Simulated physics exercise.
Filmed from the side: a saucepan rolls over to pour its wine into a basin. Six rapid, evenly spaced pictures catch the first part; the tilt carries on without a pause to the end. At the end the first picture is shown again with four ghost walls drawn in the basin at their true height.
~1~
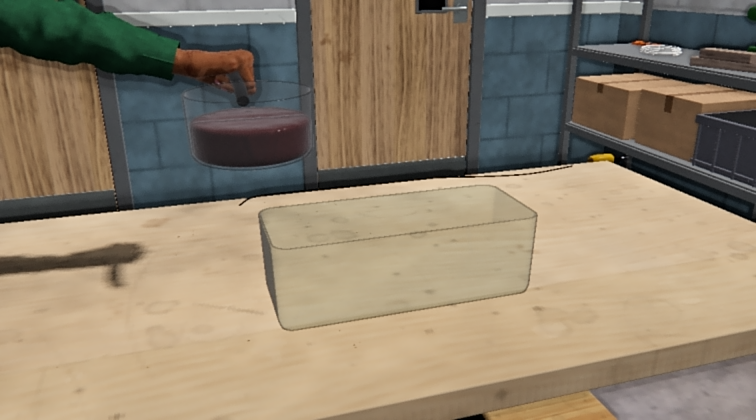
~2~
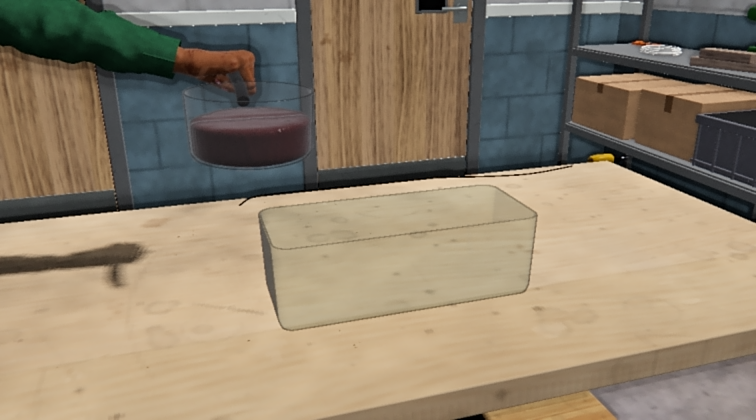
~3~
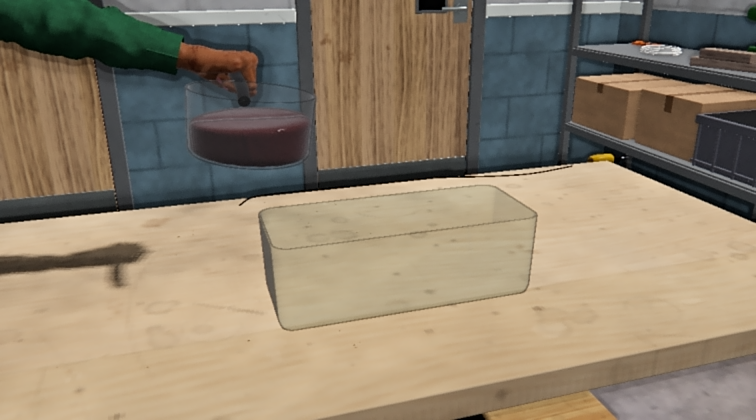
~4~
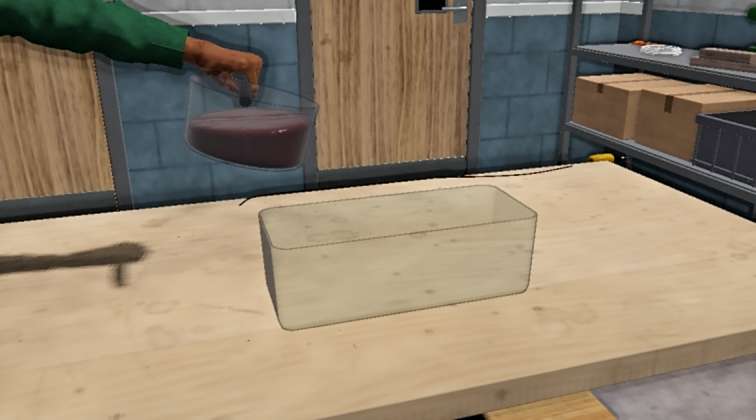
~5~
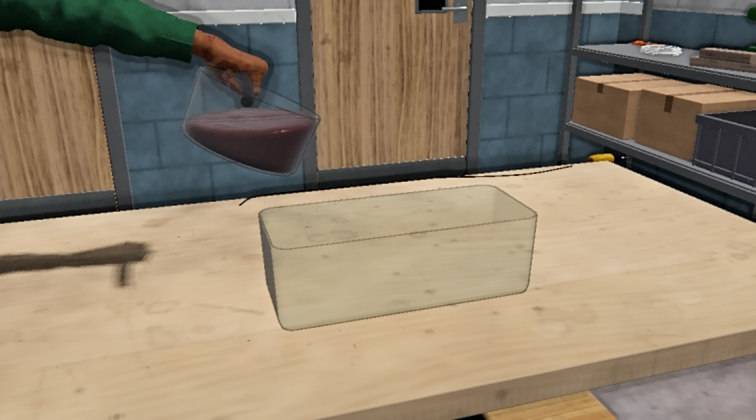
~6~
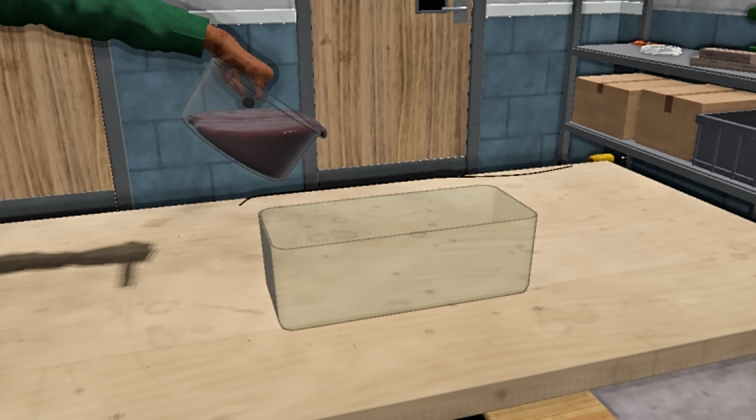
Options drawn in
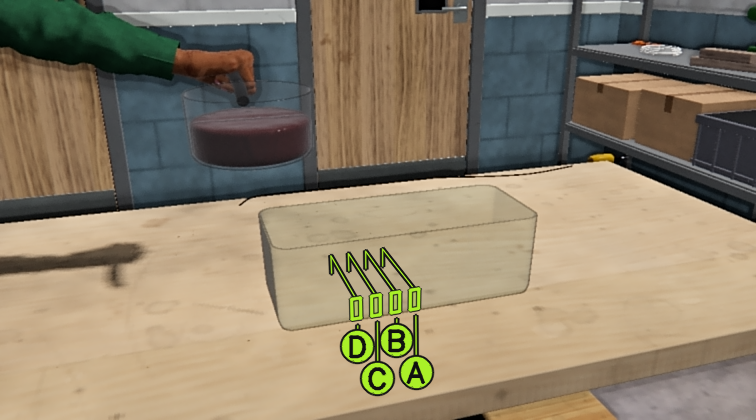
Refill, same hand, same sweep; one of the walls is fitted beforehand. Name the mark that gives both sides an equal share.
Choose C.
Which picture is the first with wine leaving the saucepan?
Picture 6.
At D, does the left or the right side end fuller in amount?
The right one.
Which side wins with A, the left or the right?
The left side.
On the marked copy, A at (415, 315); B at (396, 318); C at (377, 322); D at (357, 325).
With A, about 87 % ends left of the wall and 13 % right of it.
With B, about 76 % ends left of the wall and 24 % right of it.
With C, about 51 % ends left of the wall and 49 % right of it.
With D, about 32 % ends left of the wall and 67 % right of it.
